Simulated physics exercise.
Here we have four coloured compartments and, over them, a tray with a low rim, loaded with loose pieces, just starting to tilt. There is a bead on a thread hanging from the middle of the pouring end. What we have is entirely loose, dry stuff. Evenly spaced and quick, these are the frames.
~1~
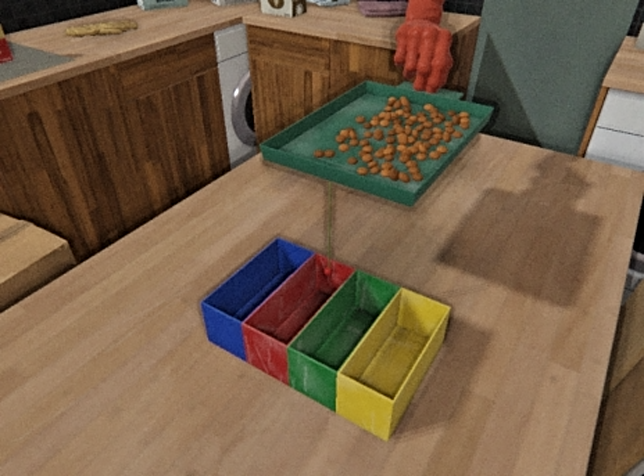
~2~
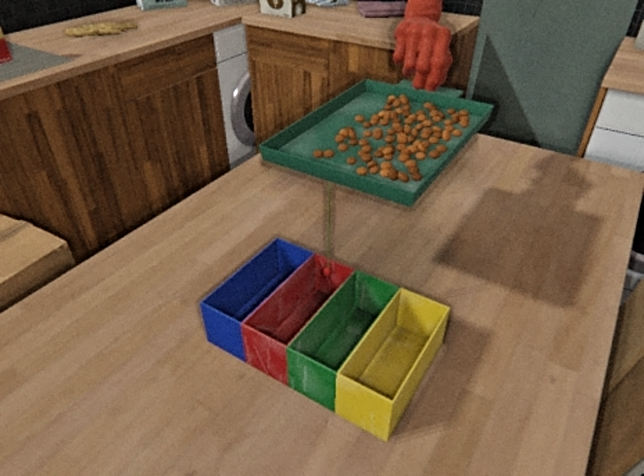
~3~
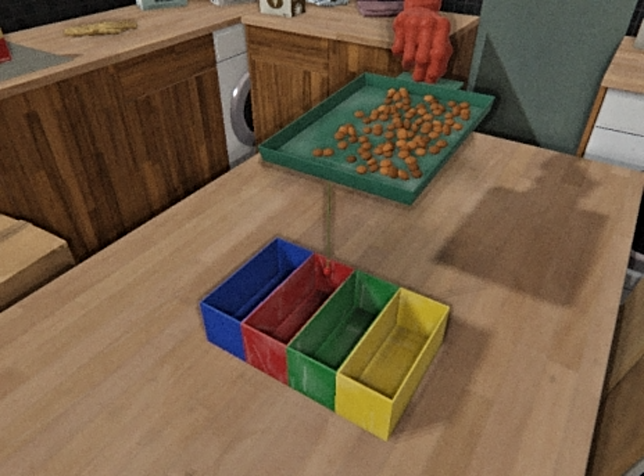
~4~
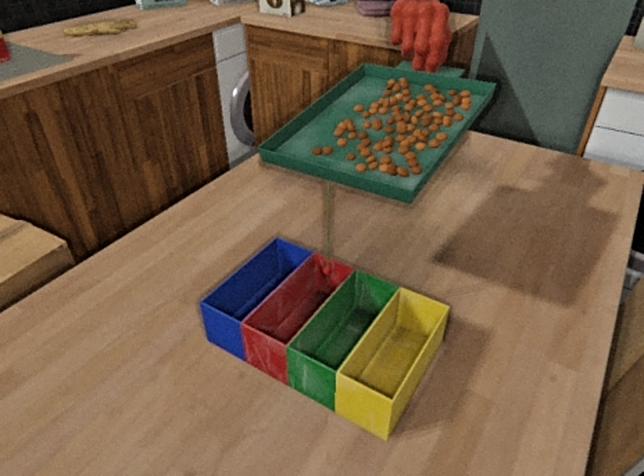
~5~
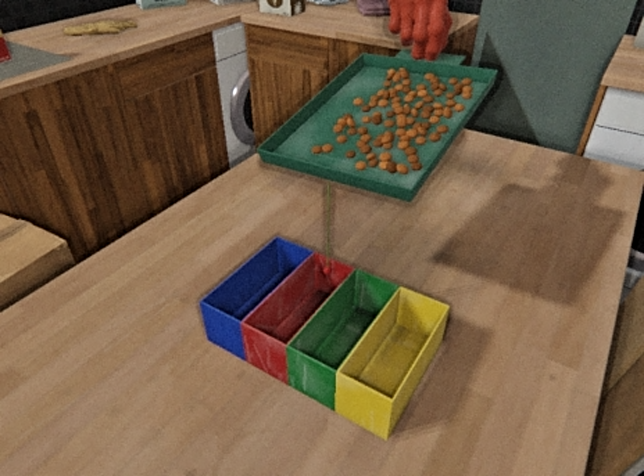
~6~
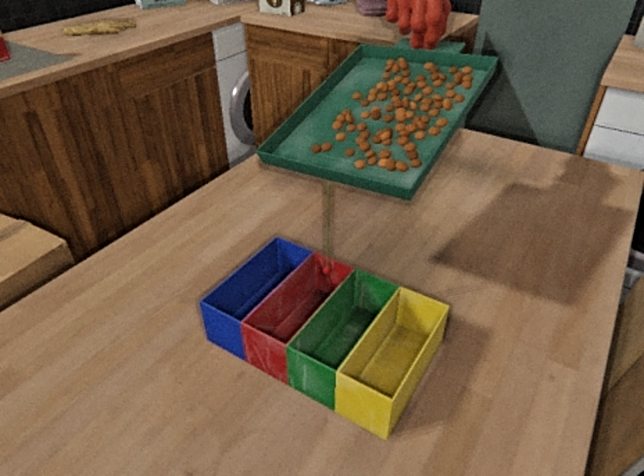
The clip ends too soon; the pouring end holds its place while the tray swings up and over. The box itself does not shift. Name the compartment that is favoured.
Blue.
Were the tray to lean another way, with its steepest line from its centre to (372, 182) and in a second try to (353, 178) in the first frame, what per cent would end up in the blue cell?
0 % then 0 %, roughly.
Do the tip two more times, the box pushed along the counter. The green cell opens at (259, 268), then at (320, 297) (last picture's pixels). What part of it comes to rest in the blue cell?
In order, 0 % and 20 %.
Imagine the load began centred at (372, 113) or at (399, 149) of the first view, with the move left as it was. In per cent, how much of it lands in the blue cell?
Respectively 60 and 40 in a hundred.
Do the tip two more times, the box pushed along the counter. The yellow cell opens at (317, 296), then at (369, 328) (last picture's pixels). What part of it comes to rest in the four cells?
Close to 90 %, followed by close to 100 %.
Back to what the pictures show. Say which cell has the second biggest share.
Second place goes to the red one.
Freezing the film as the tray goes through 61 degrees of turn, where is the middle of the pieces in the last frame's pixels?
Somewhere around pixel (309, 157) in the last picture.
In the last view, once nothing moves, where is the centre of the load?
I'd put the middle somewhere around (267, 320).
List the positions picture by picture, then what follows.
In the first frame, corners of the pouring end near (263, 145) and (413, 191), level; middle of the load near (408, 131), bits of cat kibble; bead on its thread near (329, 271); blue cell near (224, 328); red cell near (266, 351); green cell near (312, 376); yellow cell near (364, 404).
In the second frame, corners of the pouring end near (262, 145) and (413, 191), level; middle of the load near (408, 130).
In the third frame, corners of the pouring end near (261, 146) and (412, 190), tipped barely, lowest at the left corner; middle of the load near (408, 125).
In the fourth frame, corners of the pouring end near (261, 147) and (411, 189), tipped a little, lowest at the left corner; middle of the load near (407, 118).
In the fifth frame, corners of the pouring end near (260, 148) and (410, 187), tipped a little, lowest at the left corner; middle of the load near (407, 111).
In the sixth frame, corners of the pouring end near (259, 150) and (409, 187), tipped a little, lowest at the left corner; middle of the load near (406, 104); blue cell near (223, 328); red cell near (265, 350); green cell near (311, 375); yellow cell near (363, 402).
Shortly afterwards, tray tipped steeply; all but a few on the tray; a little falling or outside the box.
Next, tray tipped past a quarter turn; near half on the tray; a little in the blue cell; a little in the red cell; only a few in the green cell; near a quarter falling or outside the box.
Some moments later, tray tipped past a quarter turn; near half in the blue cell; near a third in the red cell; a little in the green cell; only a few falling or outside the box.
In the end, tray tipped past a quarter turn; near half in the blue cell; near a third in the red cell; a little in the green cell; none at all in the yellow cell; only a few outside the box.
